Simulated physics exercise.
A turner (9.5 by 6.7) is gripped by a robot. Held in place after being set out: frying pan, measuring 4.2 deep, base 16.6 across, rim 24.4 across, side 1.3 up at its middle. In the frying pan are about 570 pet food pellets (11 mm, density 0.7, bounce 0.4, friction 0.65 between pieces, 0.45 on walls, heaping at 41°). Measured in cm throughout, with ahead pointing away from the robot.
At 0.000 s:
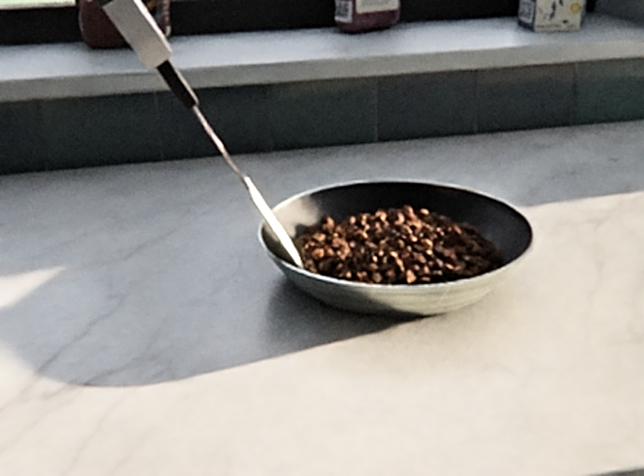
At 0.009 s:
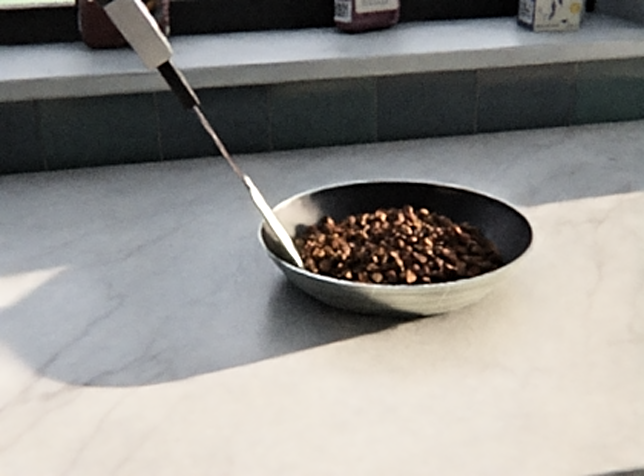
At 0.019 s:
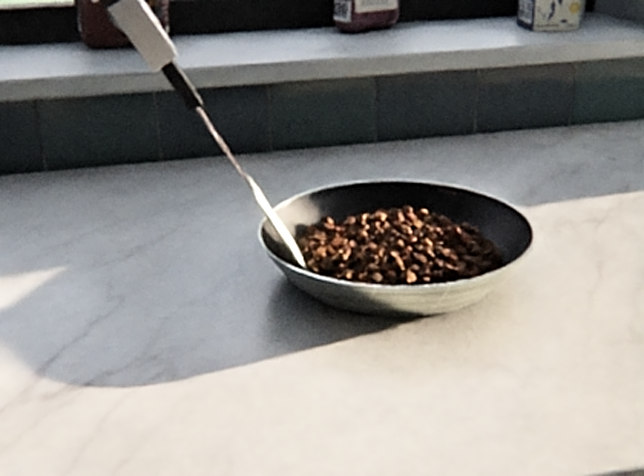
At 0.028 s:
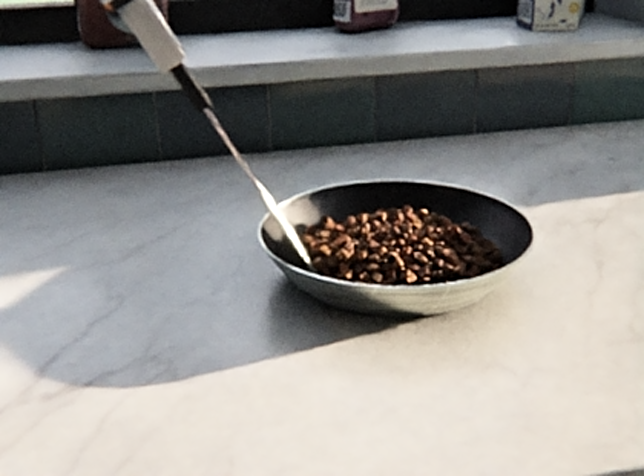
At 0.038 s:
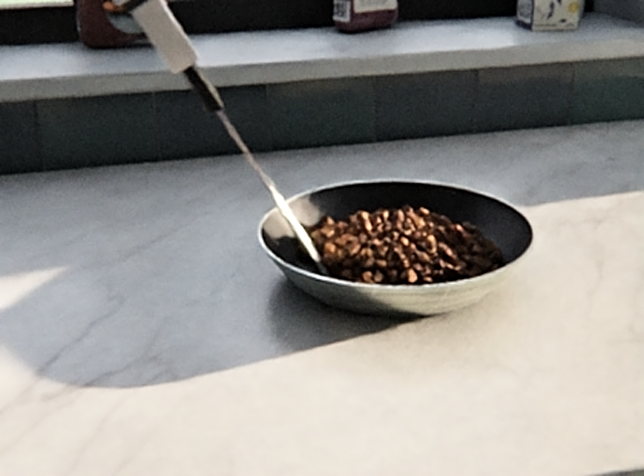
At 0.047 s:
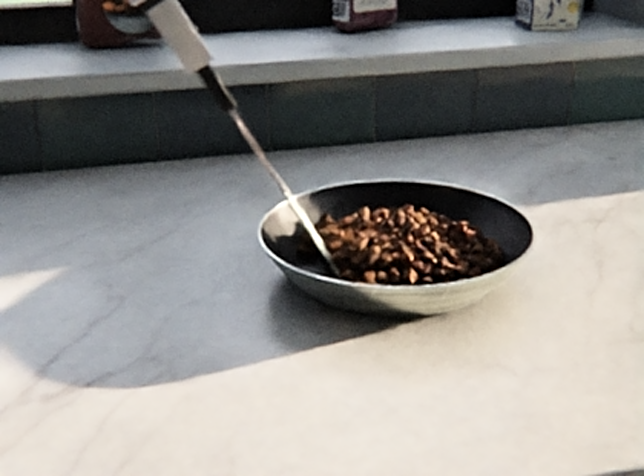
A robot gripper slides a turner slightly rightward through brown pellets in a frying pan.
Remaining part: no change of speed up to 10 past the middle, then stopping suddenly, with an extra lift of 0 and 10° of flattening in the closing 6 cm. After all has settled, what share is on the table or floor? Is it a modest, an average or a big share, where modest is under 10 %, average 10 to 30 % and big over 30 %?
Big.
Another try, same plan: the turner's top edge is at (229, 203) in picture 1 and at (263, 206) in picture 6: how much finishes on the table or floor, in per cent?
About 40 per cent.
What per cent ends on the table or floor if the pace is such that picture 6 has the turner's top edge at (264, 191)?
Estimate: Close to 25 %.
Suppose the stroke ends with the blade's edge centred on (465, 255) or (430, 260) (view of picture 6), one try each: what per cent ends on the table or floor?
First try about 15 percent, second about 0 percent.
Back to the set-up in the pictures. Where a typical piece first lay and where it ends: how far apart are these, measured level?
6 cm.
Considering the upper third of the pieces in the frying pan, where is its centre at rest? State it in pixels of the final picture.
(424, 220).
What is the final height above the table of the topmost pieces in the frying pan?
Roughly 4.5 centimetres.
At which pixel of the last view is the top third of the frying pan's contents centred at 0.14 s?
I'd put it close to (461, 217).
After 0.09 s, sloping 61°, highest piece 7 above the table; 573 in the frying pan.
After 0.14 s, sloping 59°, highest piece 8 above the table; 573 in the frying pan.
After 0.36 s, sloping 51°, highest piece 13 above the table; 336 in the frying pan, 74 on the table or floor, 163 on the blade or in flight.
After 1.41 s, sloping 51°, highest piece 5 above the table; 336 in the frying pan, 237 on the table or floor.
At rest, 336 in the frying pan, 237 on the table or floor. That is 41 % on the table or floor.
